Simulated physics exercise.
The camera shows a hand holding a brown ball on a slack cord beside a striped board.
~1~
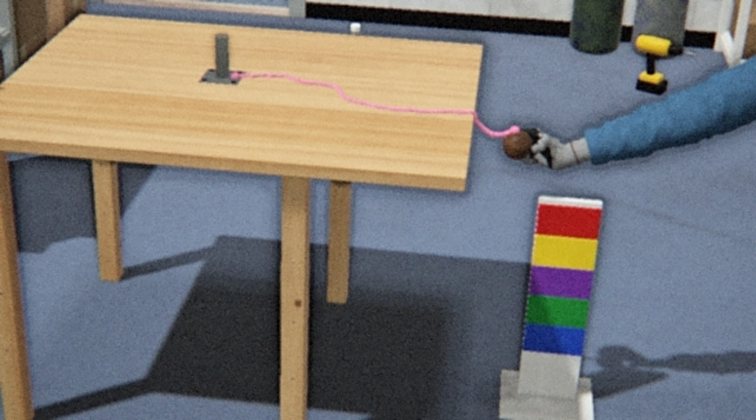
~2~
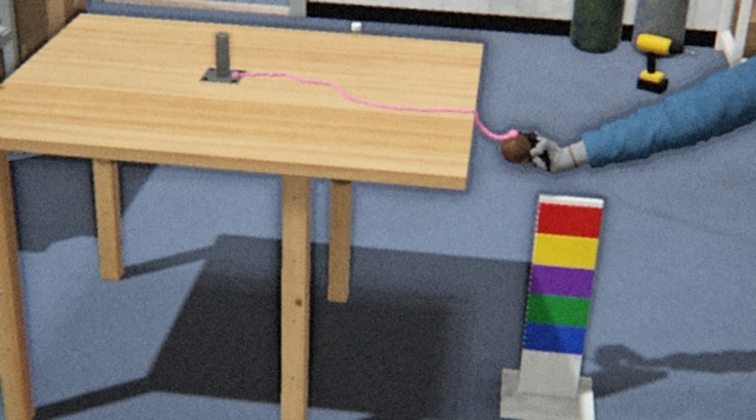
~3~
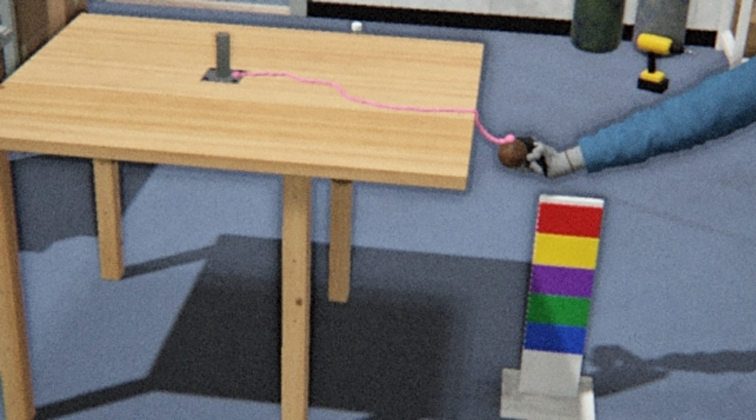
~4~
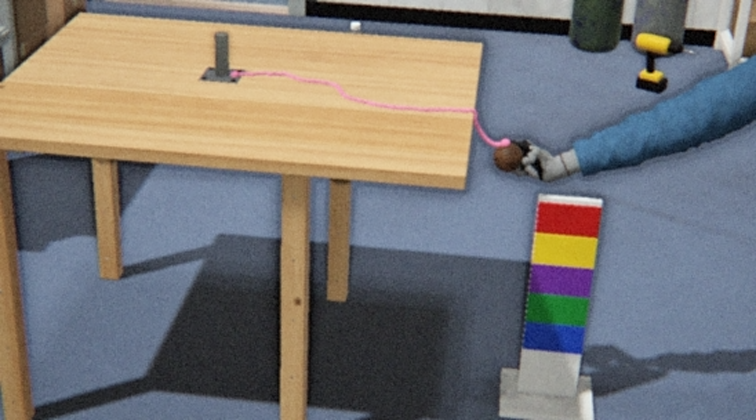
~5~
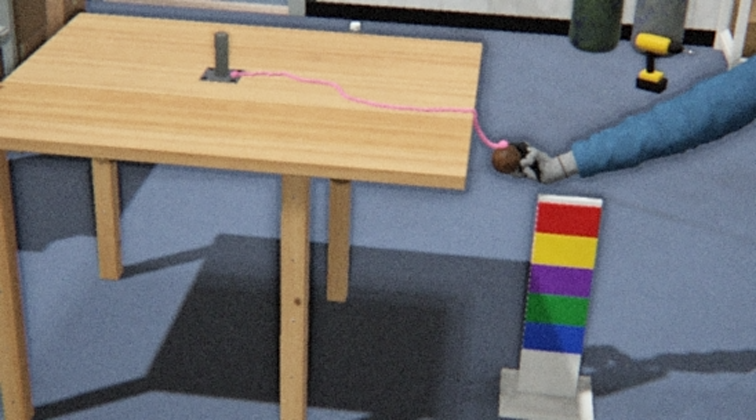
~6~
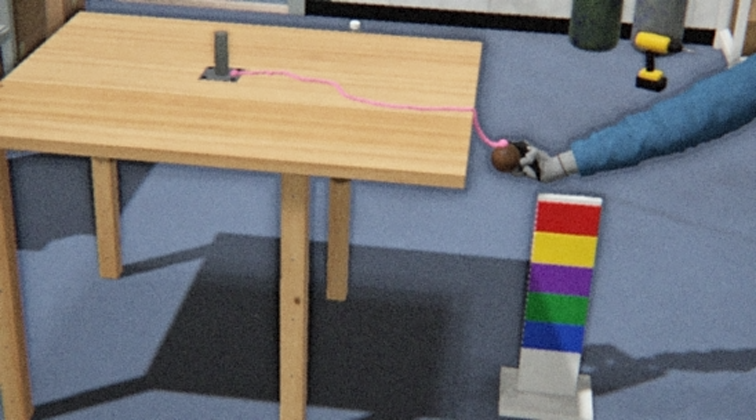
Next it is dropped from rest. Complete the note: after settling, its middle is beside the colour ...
... Red.
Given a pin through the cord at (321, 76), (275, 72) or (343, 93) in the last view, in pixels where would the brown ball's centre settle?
Going try by try, I'd put it close to (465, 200), then (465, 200), and finally (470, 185).
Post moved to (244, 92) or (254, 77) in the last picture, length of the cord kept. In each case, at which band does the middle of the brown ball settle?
Yellow; yellow.
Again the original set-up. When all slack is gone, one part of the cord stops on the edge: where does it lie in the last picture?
(437, 109).
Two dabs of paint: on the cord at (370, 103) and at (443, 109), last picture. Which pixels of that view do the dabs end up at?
At (406, 100), then (474, 116).
Early on, ball near (493, 205); level with red.
Midway, ball near (443, 204); level with red.
Near the end, ball near (465, 208); level with red.
Finally, ball near (465, 208); level with red. Its middle rests at the red band.
